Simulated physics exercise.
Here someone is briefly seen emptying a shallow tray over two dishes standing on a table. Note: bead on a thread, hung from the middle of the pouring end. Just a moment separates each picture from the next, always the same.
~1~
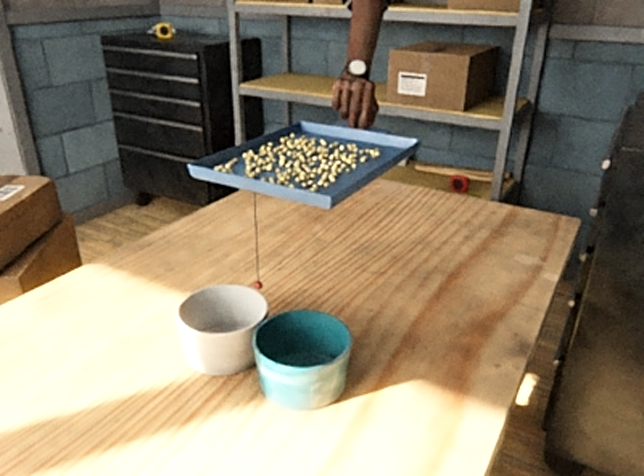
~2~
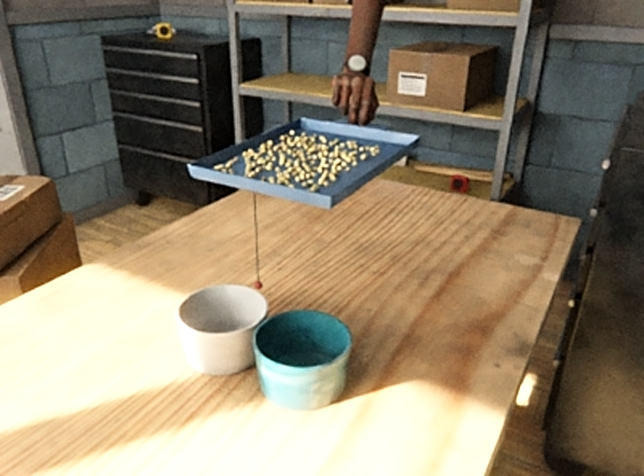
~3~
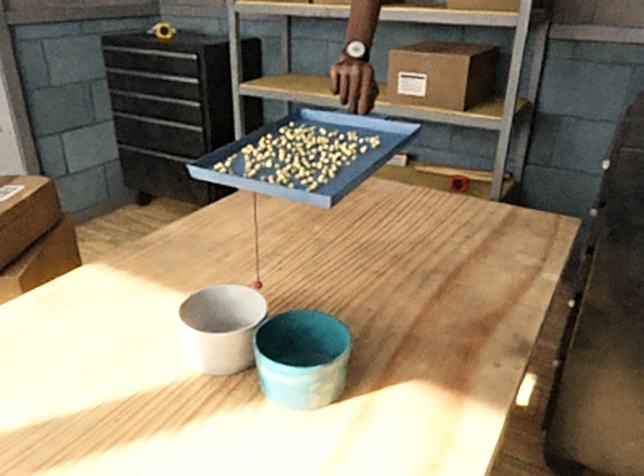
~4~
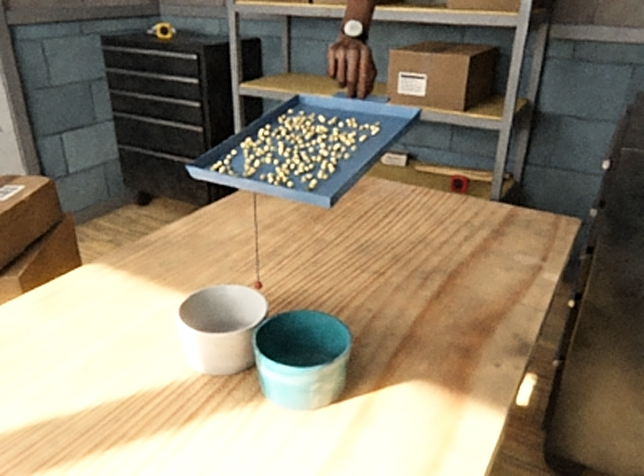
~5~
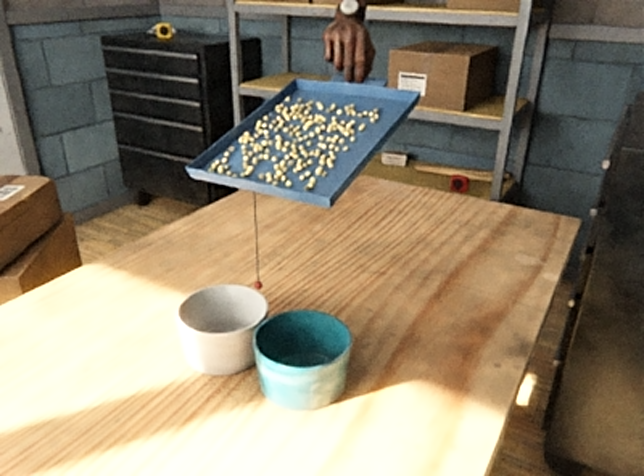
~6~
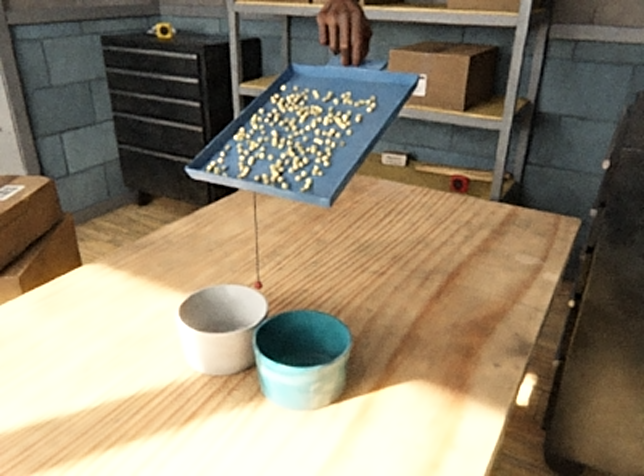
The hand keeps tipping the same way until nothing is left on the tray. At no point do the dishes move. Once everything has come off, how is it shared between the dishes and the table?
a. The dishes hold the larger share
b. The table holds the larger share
(a) The dishes hold the larger share.
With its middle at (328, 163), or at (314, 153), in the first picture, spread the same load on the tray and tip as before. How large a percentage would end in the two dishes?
90 per cent for the first try, 70 per cent for the second.
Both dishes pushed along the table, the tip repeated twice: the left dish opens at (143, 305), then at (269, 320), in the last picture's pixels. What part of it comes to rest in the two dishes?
You'd get near 40 per cent and afterwards near 40 per cent.
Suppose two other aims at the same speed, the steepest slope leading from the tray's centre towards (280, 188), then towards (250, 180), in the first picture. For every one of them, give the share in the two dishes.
I'd put it at some 90 % and then some 50 %.
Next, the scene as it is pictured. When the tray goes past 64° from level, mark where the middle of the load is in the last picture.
I'd put the middle close to (239, 182).
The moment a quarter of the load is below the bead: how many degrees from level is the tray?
Near 110 degrees.
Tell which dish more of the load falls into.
Fuller: Left.
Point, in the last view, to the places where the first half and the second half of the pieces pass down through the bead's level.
Around (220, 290), followed by around (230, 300).
Soon after the last picture, tray tipped steeply; most on the tray; a stray few in the left dish; about a quarter in the air.
A little later, tray tipped past a quarter turn; about two thirds on the tray; a stray few in the right dish; a small part in the left dish; a small part outside both; a small part in the air.
Later still, tray tipped past a quarter turn; about a quarter in the right dish; about two thirds in the left dish; about a quarter outside both.
By the end, tray tipped past a quarter turn; about a quarter in the right dish; about two thirds in the left dish; about a quarter outside both.
